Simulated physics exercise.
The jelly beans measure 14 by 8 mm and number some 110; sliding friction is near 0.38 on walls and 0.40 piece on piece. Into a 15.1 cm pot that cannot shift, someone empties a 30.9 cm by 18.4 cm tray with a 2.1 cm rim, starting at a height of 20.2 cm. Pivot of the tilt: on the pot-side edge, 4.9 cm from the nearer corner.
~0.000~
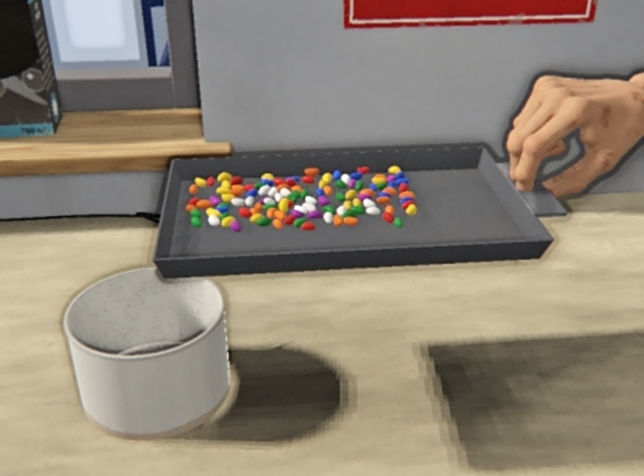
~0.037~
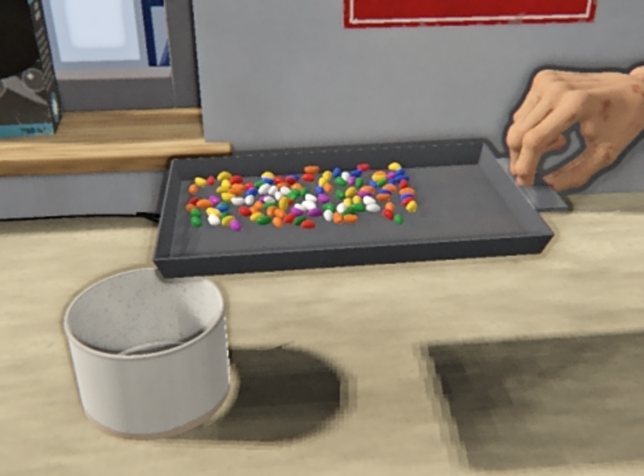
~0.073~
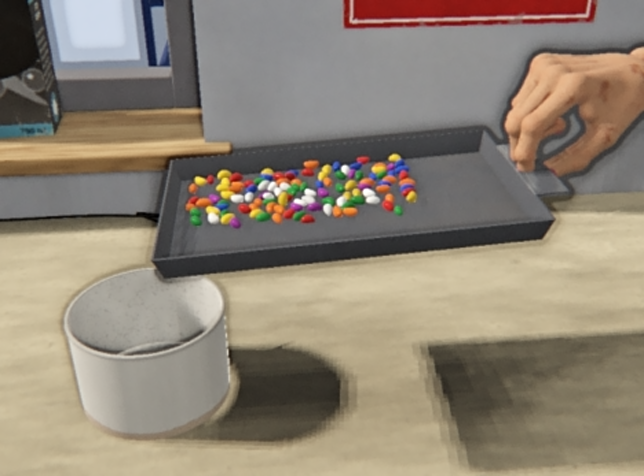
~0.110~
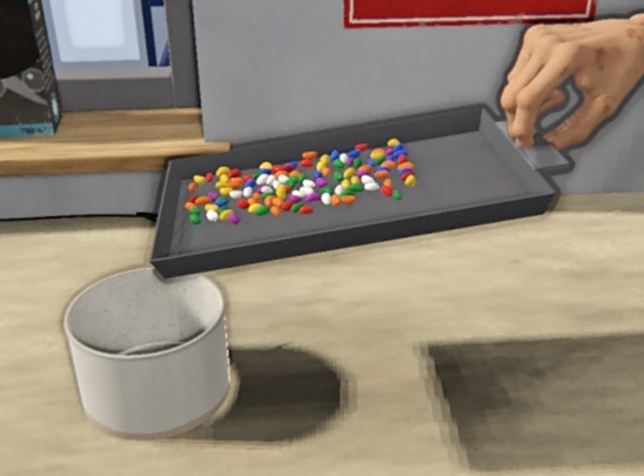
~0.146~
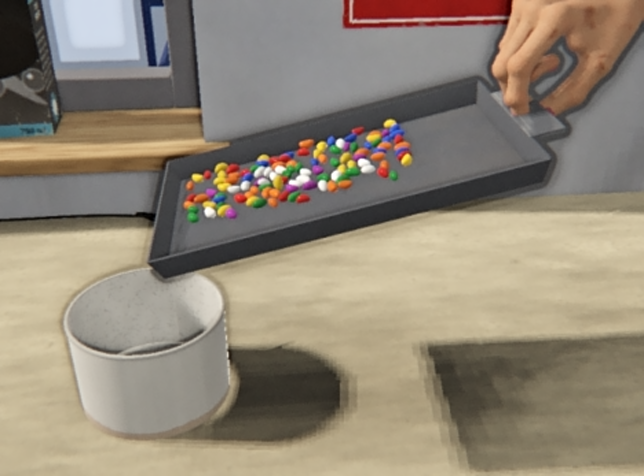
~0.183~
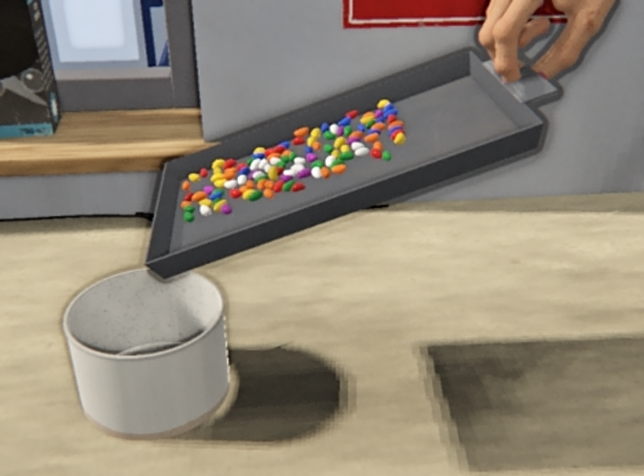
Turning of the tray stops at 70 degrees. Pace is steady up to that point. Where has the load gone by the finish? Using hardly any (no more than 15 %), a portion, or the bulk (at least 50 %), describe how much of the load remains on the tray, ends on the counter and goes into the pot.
Tray: A portion, counter: A portion, pot: A portion.
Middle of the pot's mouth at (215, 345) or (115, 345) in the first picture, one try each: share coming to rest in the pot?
Roughly 0 and 35 percent.
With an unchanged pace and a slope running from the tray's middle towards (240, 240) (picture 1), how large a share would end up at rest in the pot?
Some 10 per cent.
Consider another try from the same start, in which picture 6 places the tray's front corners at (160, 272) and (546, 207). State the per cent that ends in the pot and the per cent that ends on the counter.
Pot 0 % / counter 80 %.
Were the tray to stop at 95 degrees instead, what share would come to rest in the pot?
Share in the pot: Around 65 %.
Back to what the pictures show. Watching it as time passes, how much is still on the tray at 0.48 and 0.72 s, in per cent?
I'd say roughly 100, then roughly 35.
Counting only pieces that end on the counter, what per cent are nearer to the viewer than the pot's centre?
Some 50 per cent.
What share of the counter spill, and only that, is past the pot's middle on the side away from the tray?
I'd put it close to 100 per cent.
After 0.36 s, tilt 46 degrees; the tray holds 100 %, the pot 0 %.
Then, at 0.48 s, tilt 64 degrees; the tray holds 100 %, the pot 0 %.
After 0.72 s, tilt 70 degrees; the tray holds 35 %, the pot 25 %.
In the end, at 2.1 s, tray 30 %, counter 35 %, pot 35 %.
